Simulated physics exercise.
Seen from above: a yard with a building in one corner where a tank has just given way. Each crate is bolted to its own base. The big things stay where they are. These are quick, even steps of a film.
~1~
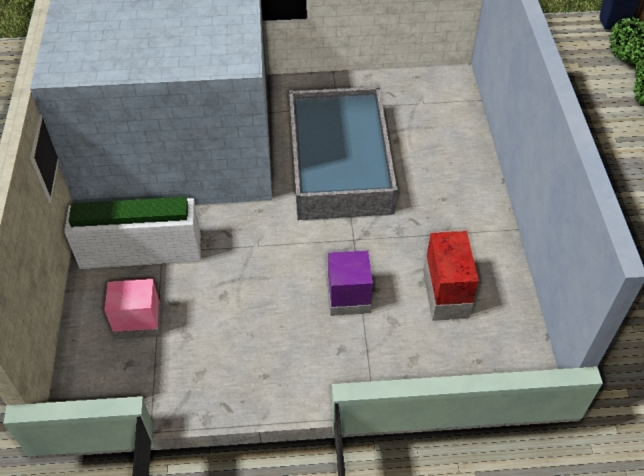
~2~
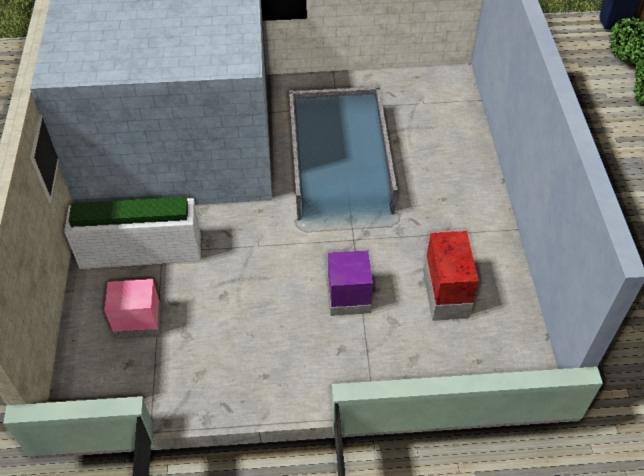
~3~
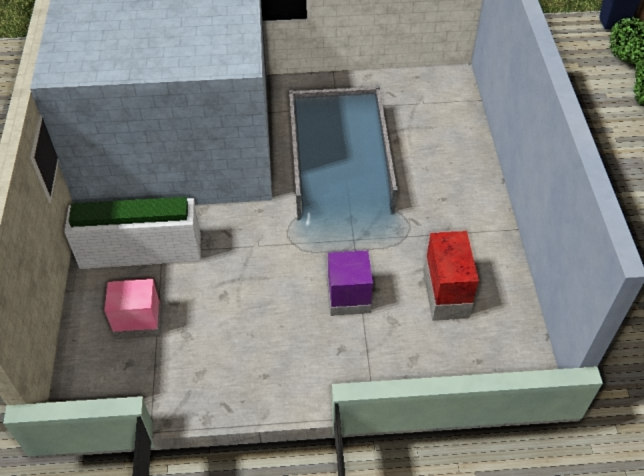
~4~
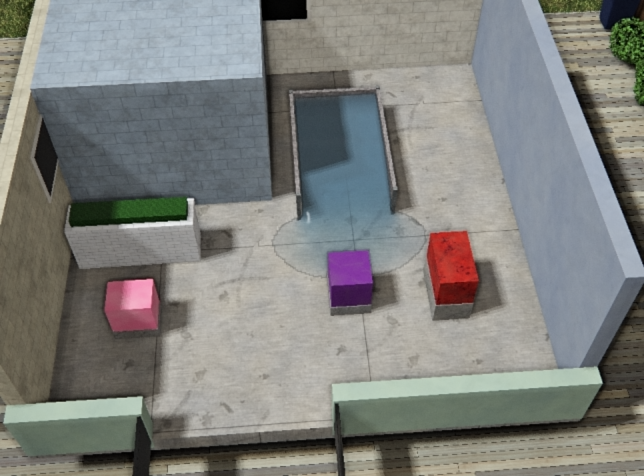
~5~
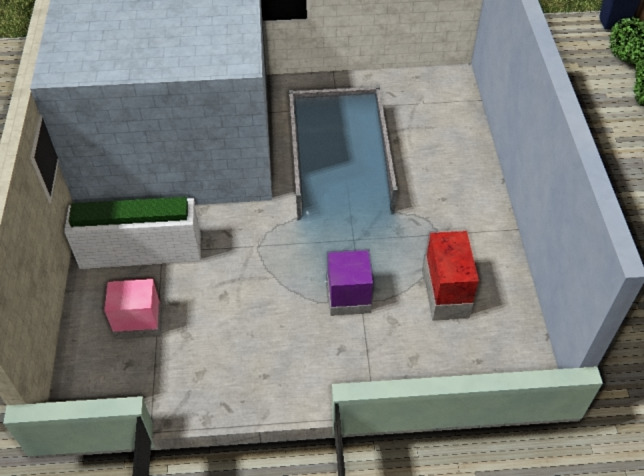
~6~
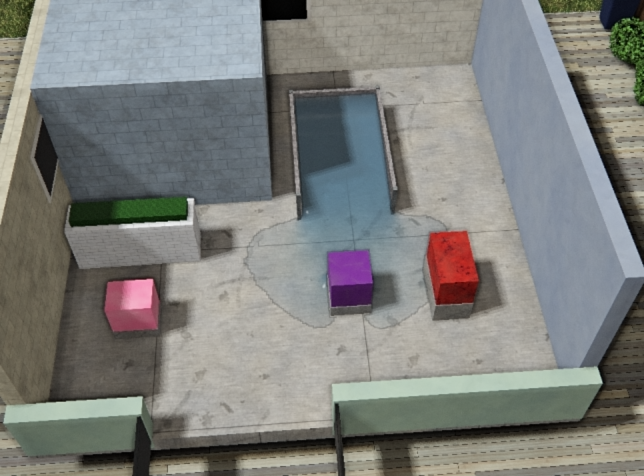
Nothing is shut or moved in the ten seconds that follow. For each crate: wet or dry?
One by one: The red crate keeps dry; the purple crate is soaked; the pink crate keeps dry.
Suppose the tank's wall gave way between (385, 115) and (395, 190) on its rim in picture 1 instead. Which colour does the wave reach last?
I say the pink crate.
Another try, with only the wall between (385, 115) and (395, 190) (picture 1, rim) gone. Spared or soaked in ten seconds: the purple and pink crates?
My reading: The purple crate is safe; the pink crate stays dry.
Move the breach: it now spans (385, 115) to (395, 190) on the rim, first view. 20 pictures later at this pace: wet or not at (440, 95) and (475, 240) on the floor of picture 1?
One after the other: Flooded, wet.
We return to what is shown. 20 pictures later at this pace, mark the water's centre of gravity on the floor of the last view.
At about (341, 279).
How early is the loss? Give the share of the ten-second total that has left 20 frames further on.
Near 35 in a hundred.
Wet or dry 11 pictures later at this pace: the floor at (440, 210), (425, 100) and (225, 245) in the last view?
In turn: Free of water, no water, not flooded.
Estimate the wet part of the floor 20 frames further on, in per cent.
Roughly 55 per cent.
A moment on, water covers 25 % of the floor; the red crate water round its plinth, the purple crate water round its plinth, the pink crate not reached.
Next, water covers 40 % of the floor; the red crate water round its plinth, the purple crate water round its plinth, the pink crate water round its plinth.
Then, water covers 55 % of the floor; the red crate water round its plinth, the purple crate water round its plinth, the pink crate water round its plinth.
Later, water covers 70 % of the floor; the red crate water round its plinth, the purple crate water round its plinth, the pink crate water round its plinth.
In the end, water covers 90 % of the floor; the red crate stayed above the water, the purple crate was topped, the pink crate stayed above the water.
